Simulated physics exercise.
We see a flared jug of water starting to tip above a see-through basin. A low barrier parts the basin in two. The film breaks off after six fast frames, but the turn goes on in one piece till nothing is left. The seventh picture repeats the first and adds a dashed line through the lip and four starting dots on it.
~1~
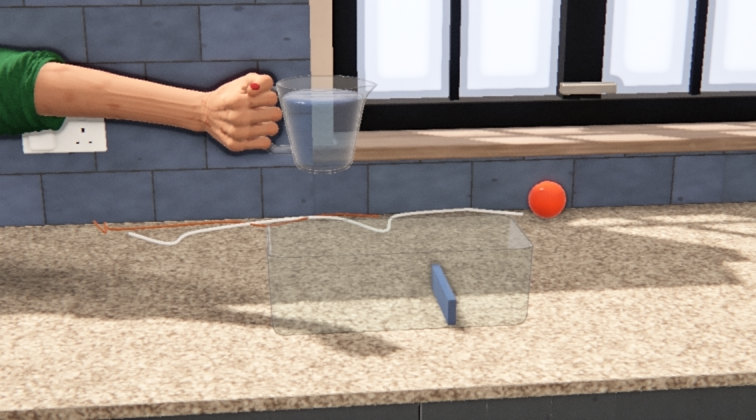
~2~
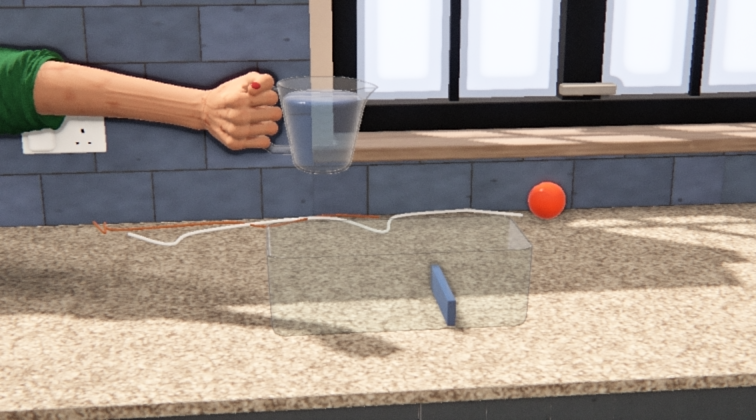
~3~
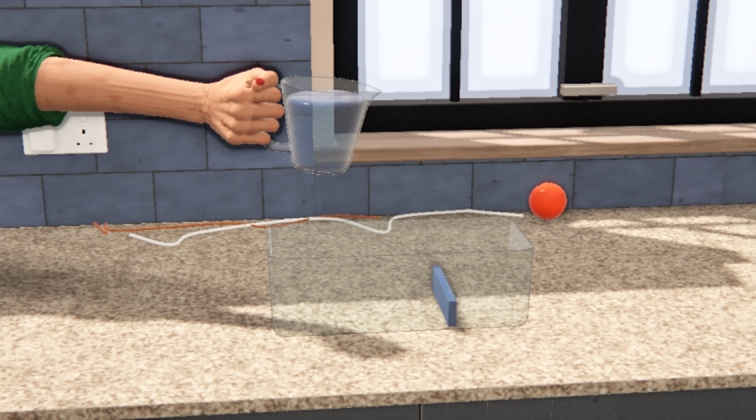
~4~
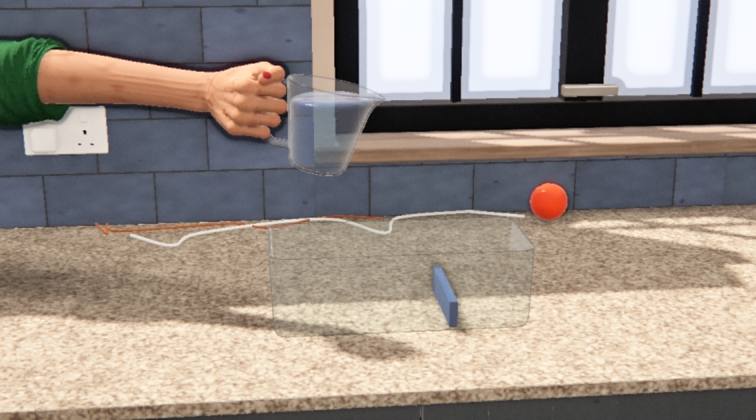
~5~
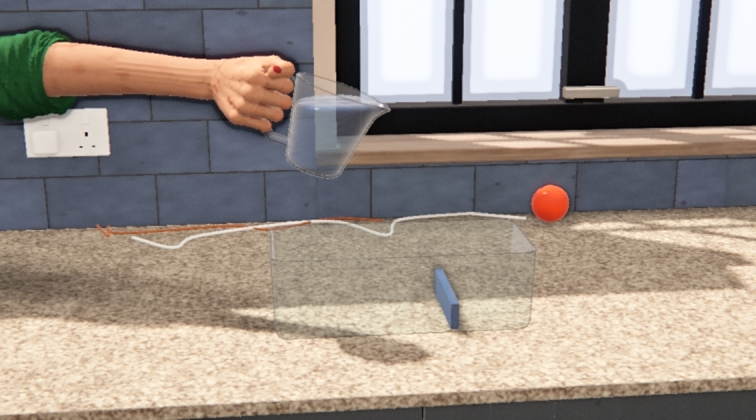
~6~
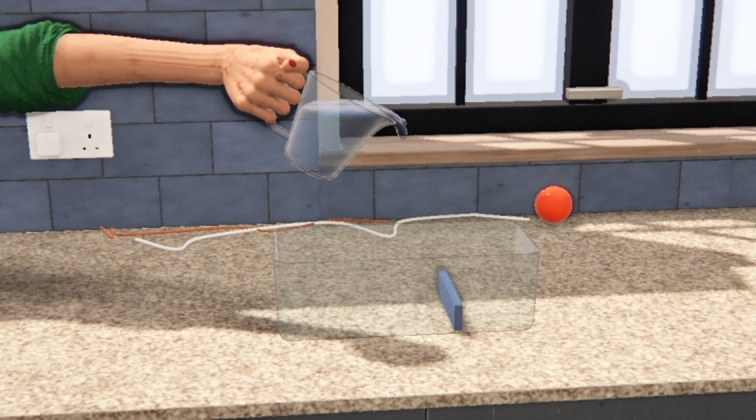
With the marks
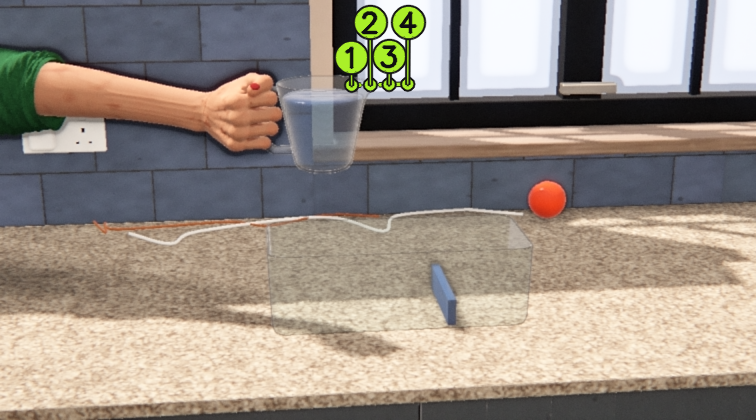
A hand holding a clear, flared jug of water above a see-through basin with a low blue barrier inside slowly tilted it to the right, until a little water came over the lip.
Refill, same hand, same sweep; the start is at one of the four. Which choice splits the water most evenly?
3 beats the others.
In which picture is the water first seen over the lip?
Picture 6.
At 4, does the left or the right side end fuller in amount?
The right side.
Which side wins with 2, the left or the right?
The left side.
In lime, 1 at (351, 85); 2 at (370, 84); 3 at (389, 84); 4 at (407, 84).
For spot 1, about 92 % ends left of the wall and 6 % right of it.
For spot 2, about 84 % ends left of the wall and 13 % right of it; 3 % is lost outside.
For spot 3, about 50 % ends left of the wall and 49 % right of it.
For spot 4, about 21 % ends left of the wall and 77 % right of it.
